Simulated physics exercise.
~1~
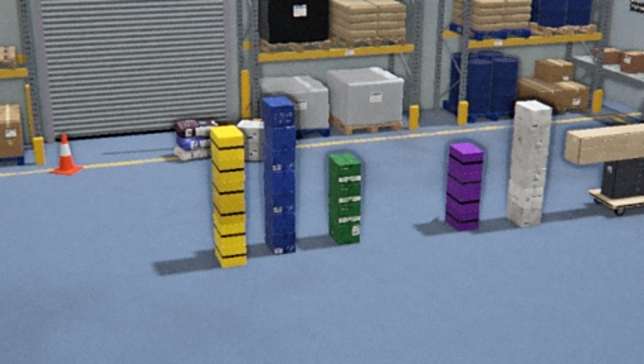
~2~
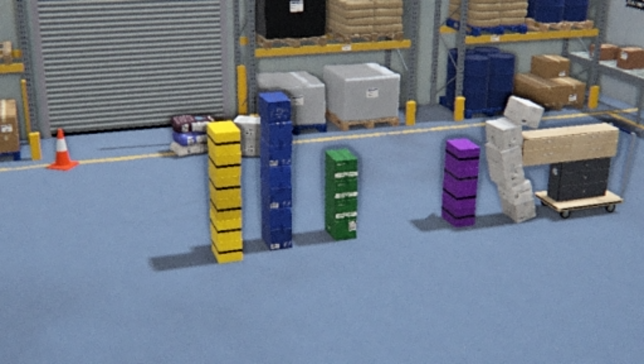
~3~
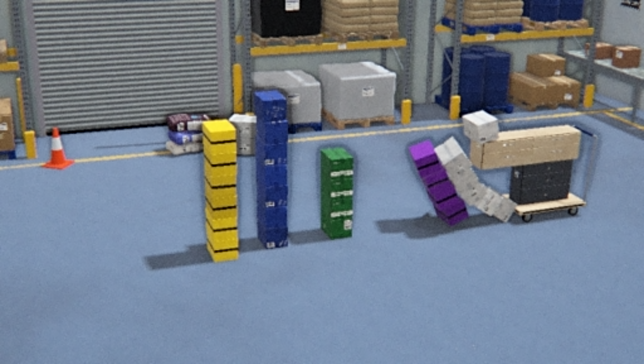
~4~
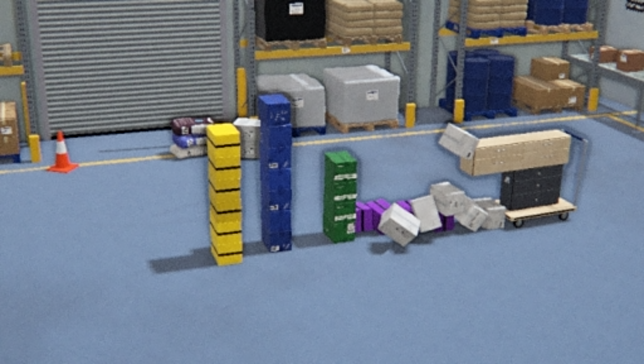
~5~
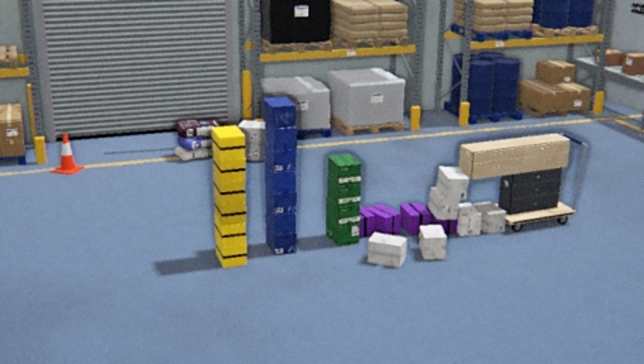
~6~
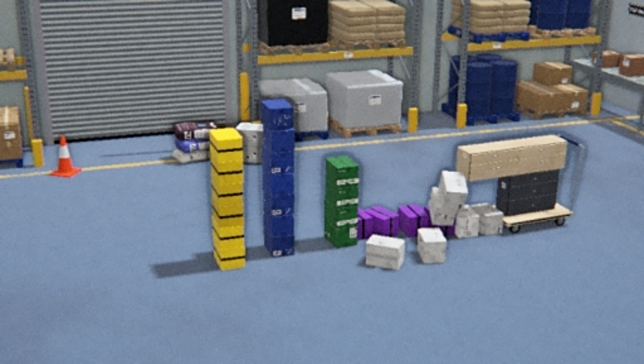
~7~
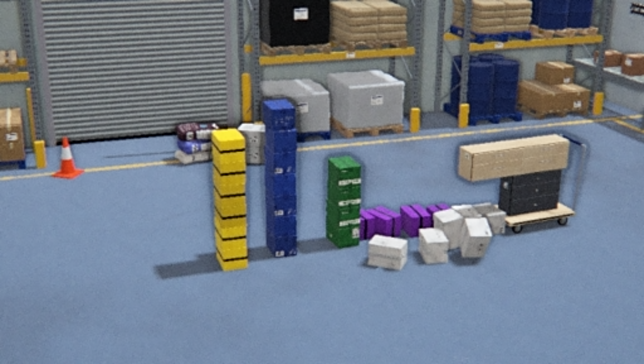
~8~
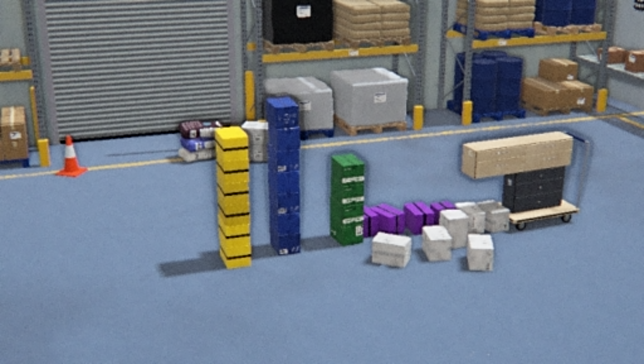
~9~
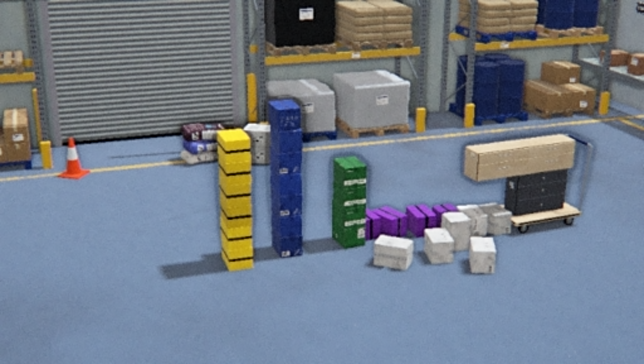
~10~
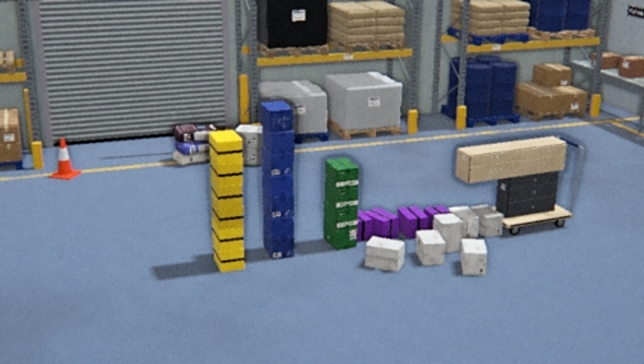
Runaway trolley rolling left into a white carton stack, which topples the purple one, leaving green, blue and yellow stacks standing.
